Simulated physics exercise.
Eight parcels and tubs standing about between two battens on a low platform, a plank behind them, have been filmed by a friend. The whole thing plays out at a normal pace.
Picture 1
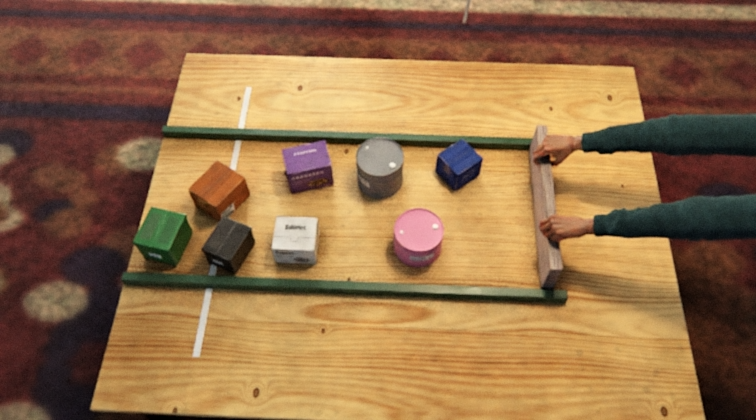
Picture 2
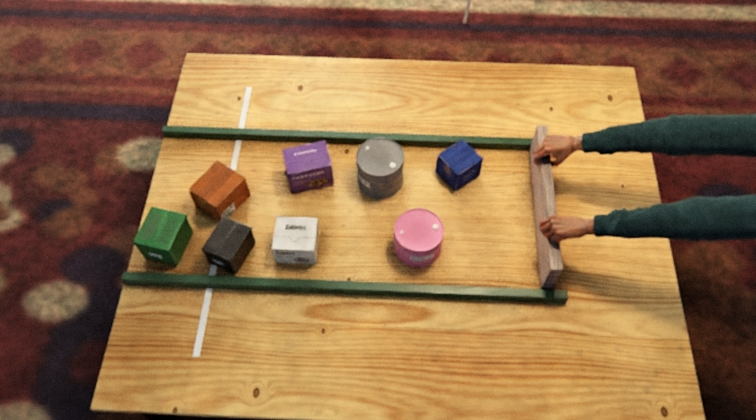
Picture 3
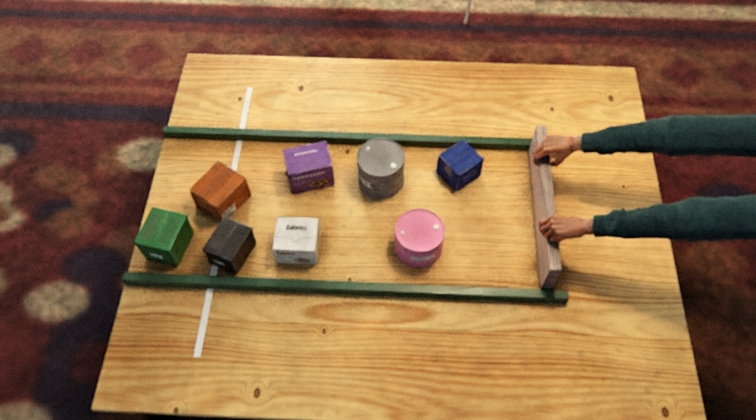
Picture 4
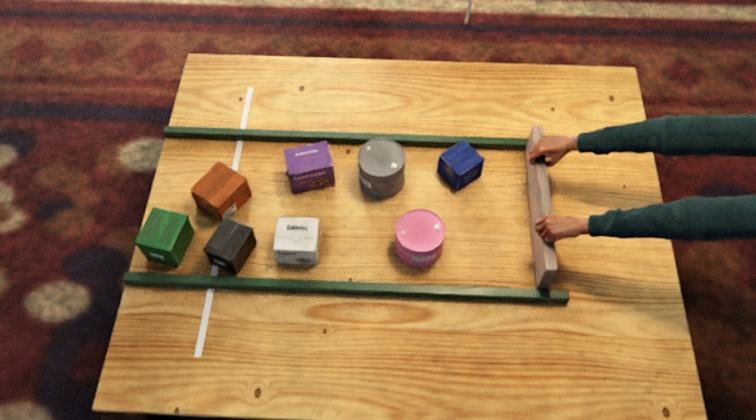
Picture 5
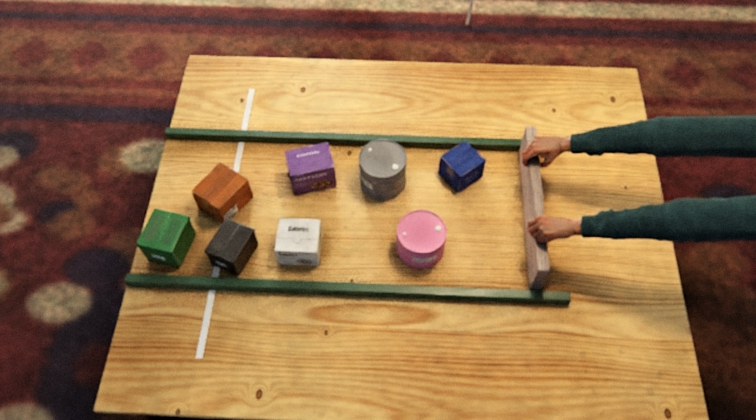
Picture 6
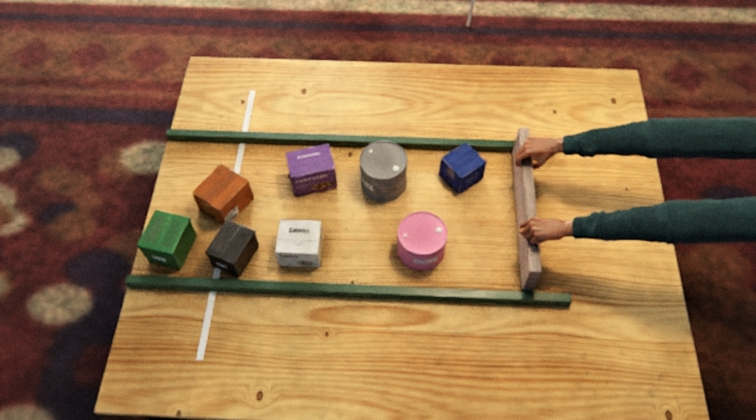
Two hands in dark green sleeves grip a plank at the right of a pale wooden platform on a patterned red carpet, seen from high above. Between two green battens sit green, orange and black boxes near a white tape line at left, then purple and white boxes, a grey canister, a pink tub and a blue box. The hands slide the plank slightly left, touching nothing, while the objects stay put and the view drifts very faintly.
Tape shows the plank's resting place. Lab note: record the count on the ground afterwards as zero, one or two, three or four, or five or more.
Count on ground: One or two.
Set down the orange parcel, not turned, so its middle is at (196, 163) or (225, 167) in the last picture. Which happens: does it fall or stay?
Well, in both cases in turn, the orange parcel does not stay and then does not stay.
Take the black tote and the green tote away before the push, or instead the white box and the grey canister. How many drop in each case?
The first try gives 0, the second gives 1.
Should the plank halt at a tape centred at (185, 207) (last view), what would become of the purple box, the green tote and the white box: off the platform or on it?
Lab note: Purple box comes off; green tote comes off; white box comes off.
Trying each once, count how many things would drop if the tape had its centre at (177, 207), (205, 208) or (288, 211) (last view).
In order, the counts are 5, 5 and 0.
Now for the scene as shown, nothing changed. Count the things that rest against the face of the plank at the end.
It adds up to 3.
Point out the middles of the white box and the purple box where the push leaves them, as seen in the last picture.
First at (151, 236); second at (176, 157).
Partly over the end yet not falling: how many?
The number would be 3.
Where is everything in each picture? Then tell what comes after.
In the first frame, green tote (165, 237); orange parcel (220, 192); black tote (230, 246); plank (544, 205); tape (226, 206).
In the second frame, orange parcel (220, 192); grey canister (380, 168).
In the third frame, black tote (231, 246); purple box (309, 168).
In the fourth frame, green tote (166, 238); white box (298, 241).
In the fifth frame, orange parcel (223, 194); blue parcel (462, 167).
In the sixth frame, green tote (169, 240); orange parcel (224, 195); black tote (233, 249); plank (525, 208); tape (229, 209).
A little later, none off yet; green tote at rest near (169, 240); orange parcel at rest near (224, 195); black tote at rest near (233, 249).
Next, none off yet; green tote shifted about its own width near (130, 244); orange parcel shifted a little near (205, 197); black tote shifted well along near (167, 253).
When it is over, the number that fall off is one or two; down, black tote and green tote.
